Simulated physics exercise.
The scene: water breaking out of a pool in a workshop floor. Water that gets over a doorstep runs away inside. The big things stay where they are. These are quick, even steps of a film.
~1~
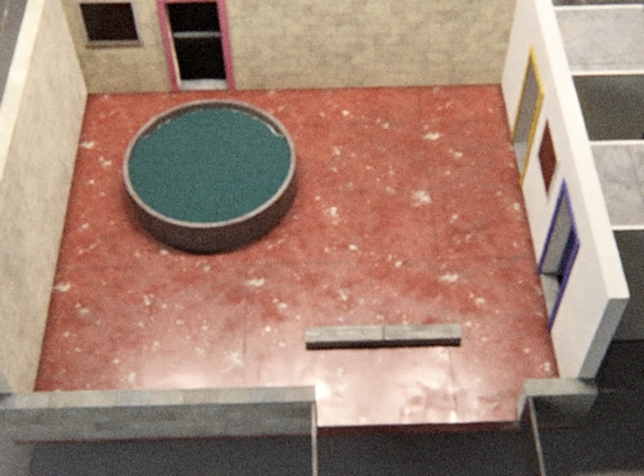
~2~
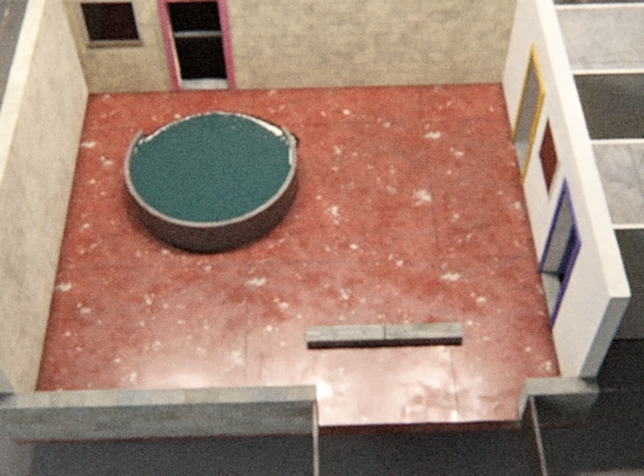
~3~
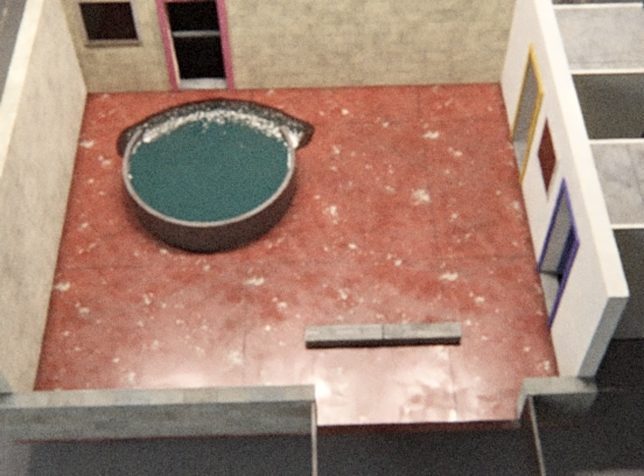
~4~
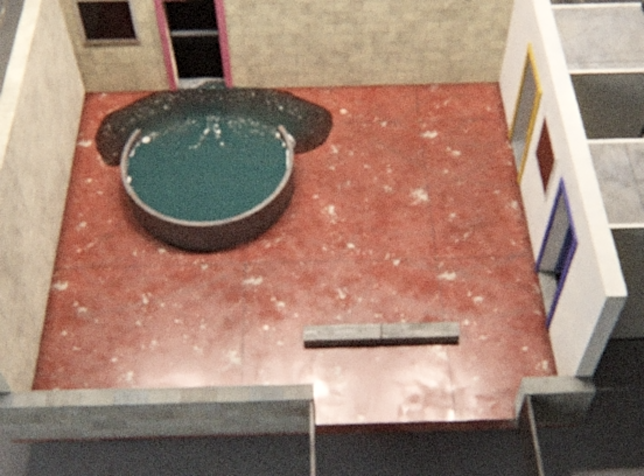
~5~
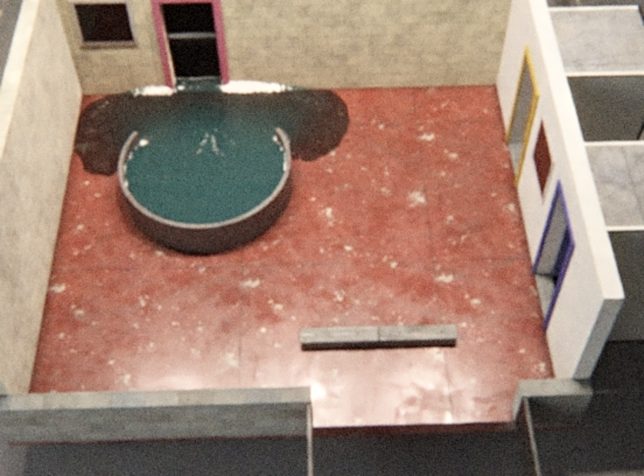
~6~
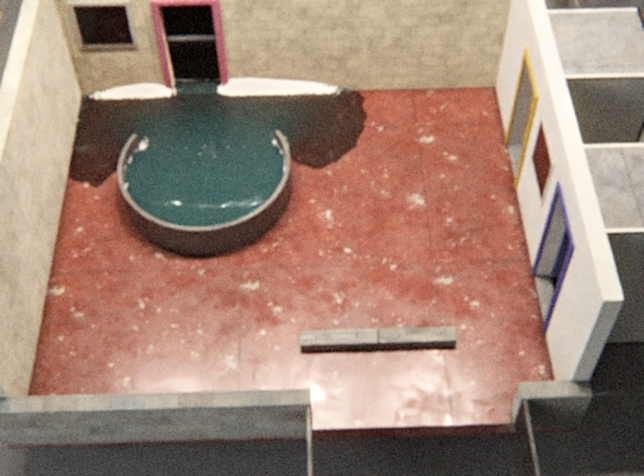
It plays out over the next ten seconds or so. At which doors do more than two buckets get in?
One by one: The yellow door lets in a lot; the pink door lets in a lot; the blue door admits no more than that.
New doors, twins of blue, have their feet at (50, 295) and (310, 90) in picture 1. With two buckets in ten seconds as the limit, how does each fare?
As listed: Is under, floods.
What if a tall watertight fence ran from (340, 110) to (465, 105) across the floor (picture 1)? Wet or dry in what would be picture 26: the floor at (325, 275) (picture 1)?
At that place: Dry.
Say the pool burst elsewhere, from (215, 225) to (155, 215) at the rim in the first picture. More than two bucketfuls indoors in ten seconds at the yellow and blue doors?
One by one: The yellow one holds, the blue one takes less.
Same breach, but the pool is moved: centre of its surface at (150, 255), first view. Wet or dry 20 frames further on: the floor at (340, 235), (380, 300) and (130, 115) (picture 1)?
As listed: Dry, dry, wet.
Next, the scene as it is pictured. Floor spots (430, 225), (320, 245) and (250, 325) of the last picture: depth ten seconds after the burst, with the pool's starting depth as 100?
About 6, 6 and 8 per cent.
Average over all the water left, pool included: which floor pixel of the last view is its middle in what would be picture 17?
Roughly at (221, 145).
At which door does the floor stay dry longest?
Last comes the blue-painted one.
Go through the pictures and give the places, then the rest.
The first frame shows still water in the round tank at (210, 163).
In the second frame, water pours out on the round tank's far side and has run to a hidden place.
In the third frame, the front is at (123, 148), out from the gap on the round tank's far side.
In the fourth frame, the front is at (101, 142), out from the gap on the round tank's far side.
In the fifth frame, water pours out on the round tank's far side and has run to (341, 107).
In the sixth frame, water pours out on the round tank's far side and has run to (353, 90).
A moment on, water covers 20 % of the floor; the yellow door not reached, the pink door far over two buckets in, the blue door not reached.
Next, water covers 25 % of the floor; the yellow door not reached, the pink door far over two buckets in, the blue door not reached.
Then, water covers 45 % of the floor; the yellow door under two buckets in, the pink door far over two buckets in, the blue door not reached.
Later, water covers 70 % of the floor; the yellow door over two buckets in, the pink door far over two buckets in, the blue door wet at the sill, nothing in.
In the end, water covers 95 % of the floor; the yellow door far over two buckets in, the pink door far over two buckets in, the blue door wet at the sill, nothing in.
